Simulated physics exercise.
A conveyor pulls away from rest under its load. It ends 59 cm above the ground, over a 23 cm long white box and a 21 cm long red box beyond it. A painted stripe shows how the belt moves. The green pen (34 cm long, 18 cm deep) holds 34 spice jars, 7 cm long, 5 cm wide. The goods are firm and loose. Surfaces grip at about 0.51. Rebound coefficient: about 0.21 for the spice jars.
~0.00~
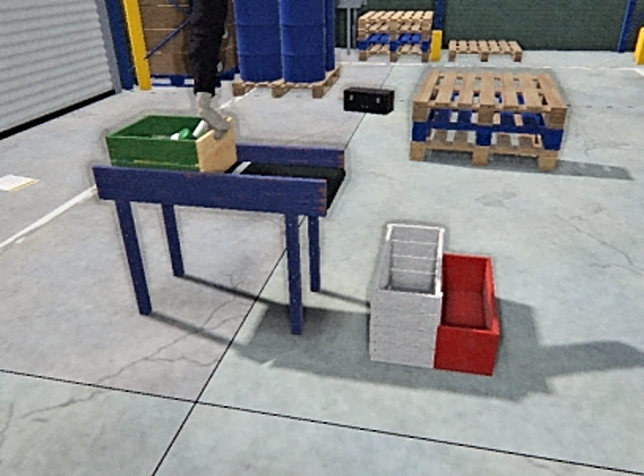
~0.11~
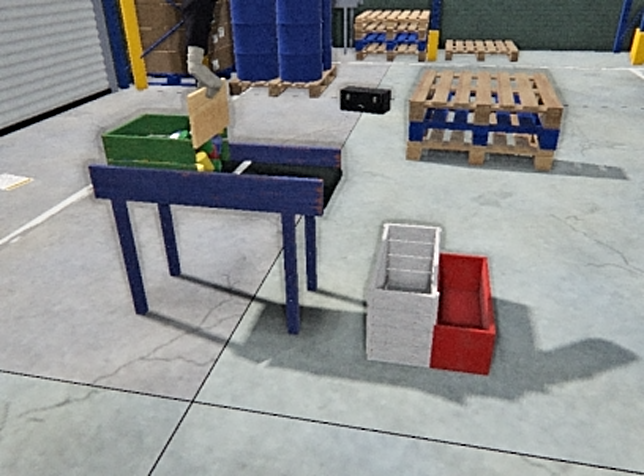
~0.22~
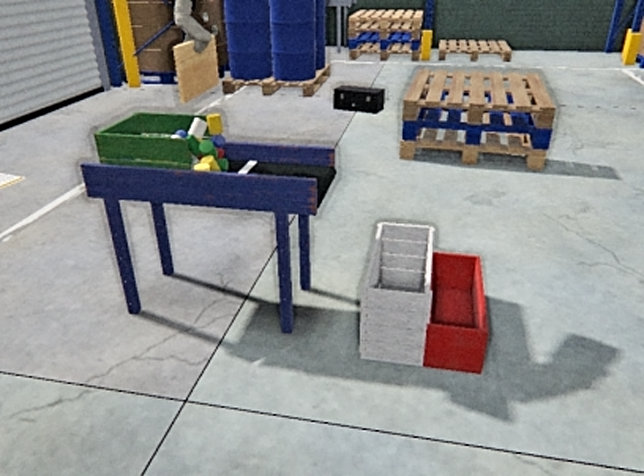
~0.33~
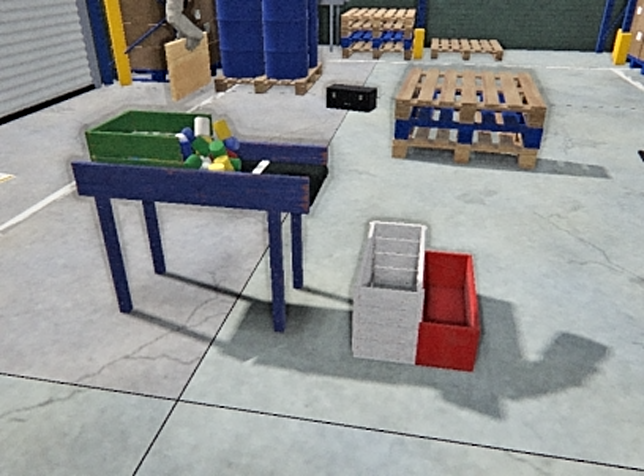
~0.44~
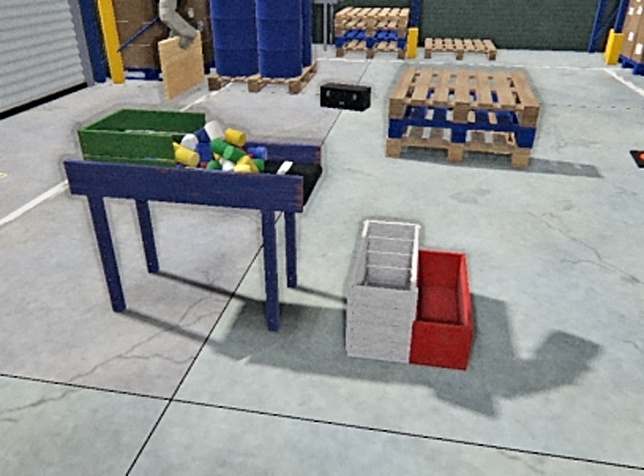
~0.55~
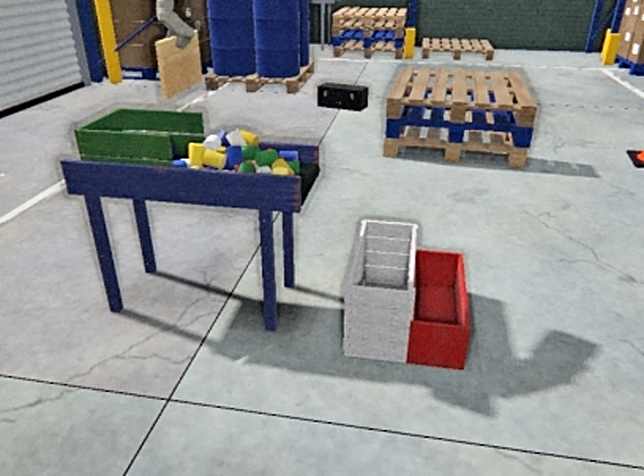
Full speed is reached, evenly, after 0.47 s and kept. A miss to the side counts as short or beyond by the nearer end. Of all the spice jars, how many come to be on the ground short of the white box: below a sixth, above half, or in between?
Ending on the ground short of the white box: Under a sixth of them.
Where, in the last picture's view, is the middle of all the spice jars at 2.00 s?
Near (381, 307).
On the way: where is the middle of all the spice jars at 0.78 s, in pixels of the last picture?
Around (311, 172).
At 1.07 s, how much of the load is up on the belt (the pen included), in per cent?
Roughly 5 per cent.
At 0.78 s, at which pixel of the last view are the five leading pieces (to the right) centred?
At about (368, 202).
After 0.78 s, 2 still in the green pen, 15 on the belt and 17 in the air.
After 1.07 s, 20 in the white box, 1 in the red box, 2 on the belt and 11 in the air.
After 1.48 s, 29 in the white box, 2 in the red box, 1 on the belt and 2 in the air.
Final count (at 2.00 s), 30 in the white box, 2 in the red box and 2 on the ground short of the white box. Asked share, 2 of 34, 6 per cent.
